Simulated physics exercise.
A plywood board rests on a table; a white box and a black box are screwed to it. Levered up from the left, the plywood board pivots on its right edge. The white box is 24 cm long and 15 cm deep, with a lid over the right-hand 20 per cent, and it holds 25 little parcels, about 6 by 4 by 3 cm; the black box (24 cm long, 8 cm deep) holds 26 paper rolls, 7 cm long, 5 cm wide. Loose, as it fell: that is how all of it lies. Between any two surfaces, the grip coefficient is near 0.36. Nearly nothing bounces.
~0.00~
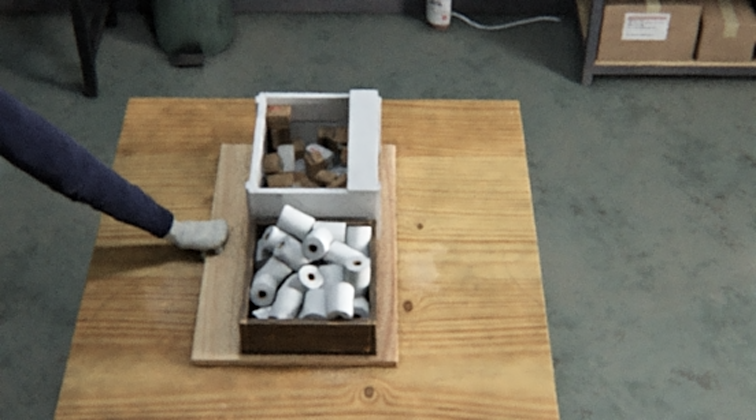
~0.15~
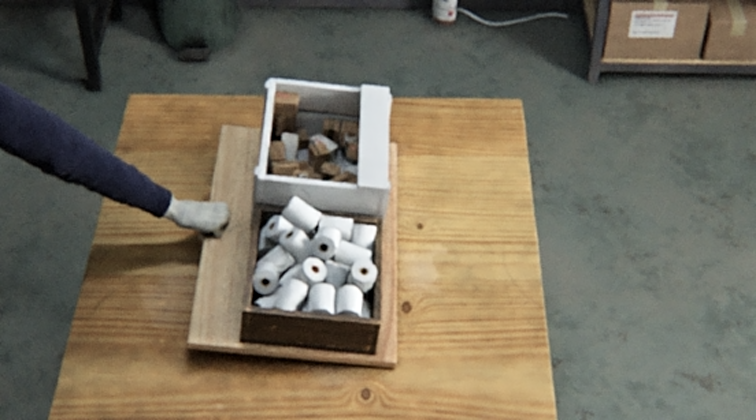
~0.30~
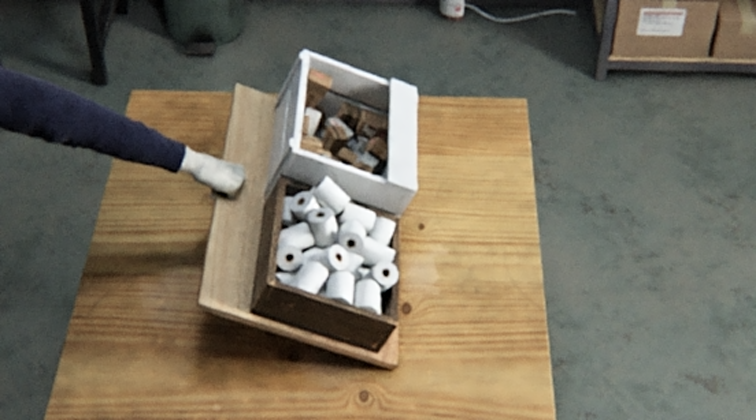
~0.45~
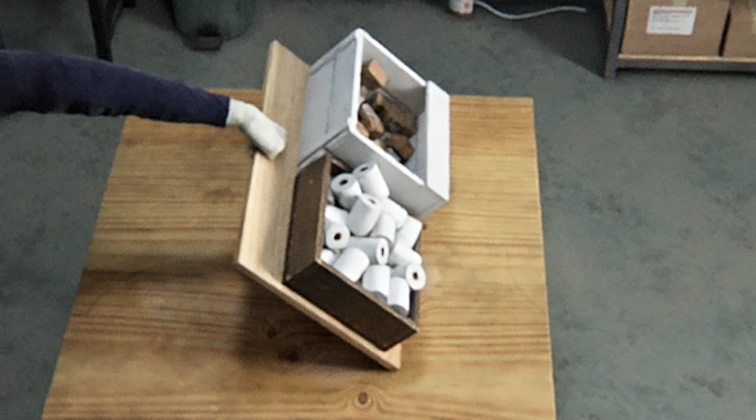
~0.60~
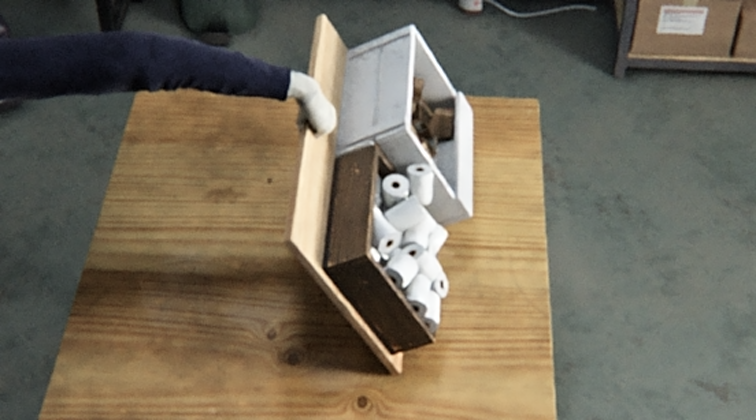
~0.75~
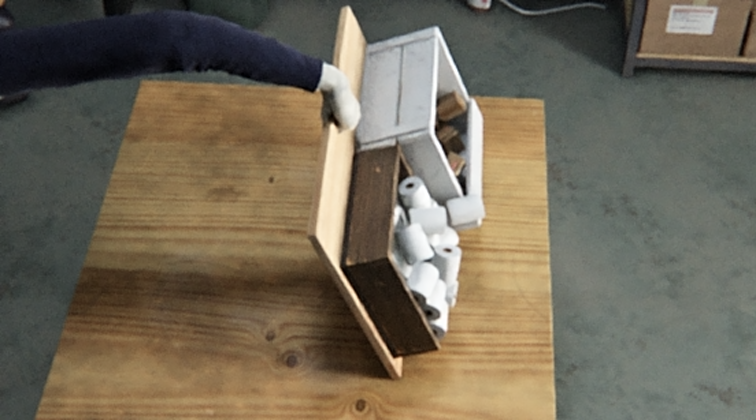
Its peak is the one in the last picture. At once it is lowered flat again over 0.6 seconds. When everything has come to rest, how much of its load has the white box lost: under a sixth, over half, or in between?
Most likely the spill will come to beneath a sixth of the pieces.
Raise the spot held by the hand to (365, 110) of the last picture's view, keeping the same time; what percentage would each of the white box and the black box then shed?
White box 0%, black box 60%.
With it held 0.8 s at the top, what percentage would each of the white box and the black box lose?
White box 0%, black box 30%.
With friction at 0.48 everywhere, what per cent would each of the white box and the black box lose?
In that case white box 0, black box 40 per cent.
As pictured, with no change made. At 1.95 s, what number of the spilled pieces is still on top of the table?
Estimated count: 6.
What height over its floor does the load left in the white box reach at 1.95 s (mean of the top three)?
Height: Roughly 11 cm.
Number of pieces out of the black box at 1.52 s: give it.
Black box - close to 8.
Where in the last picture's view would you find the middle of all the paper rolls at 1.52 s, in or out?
Centre: About (335, 301) px.
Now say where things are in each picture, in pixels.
In the first frame (we follow the rim corner now nearest the camera; the camera moves round a little), white box at (255, 190); black box at (246, 320); tilt 0°; nothing out yet.
White box at (265, 177); black box at (250, 309); tilt 7°, in the second frame.
White box at (299, 151); black box at (274, 283); tilt 24°, in the third frame.
White box at (356, 132); black box at (322, 261); tilt 44°, in the fourth frame.
White box at (410, 131); black box at (371, 256); tilt 61°, in the fifth frame.
White box at (434, 135); black box at (392, 259); tilt 68°; 3 out, the lowest roll at (445, 265), in the sixth frame.
After 0.94 s, tilt 52°; 0 of 25 out of the white box and 6 of 26 out of the black box.
After 1.18 s, tilt 13°; 0 of 25 out of the white box and 8 of 26 out of the black box.
After 1.52 s, tilt 0°; 0 of 25 out of the white box and 8 of 26 out of the black box.
Outcome (at 1.95 s), 0 of 25 out of the white box and 8 of 26 out of the black box. Asked share, 0 of 25, 0 per cent.
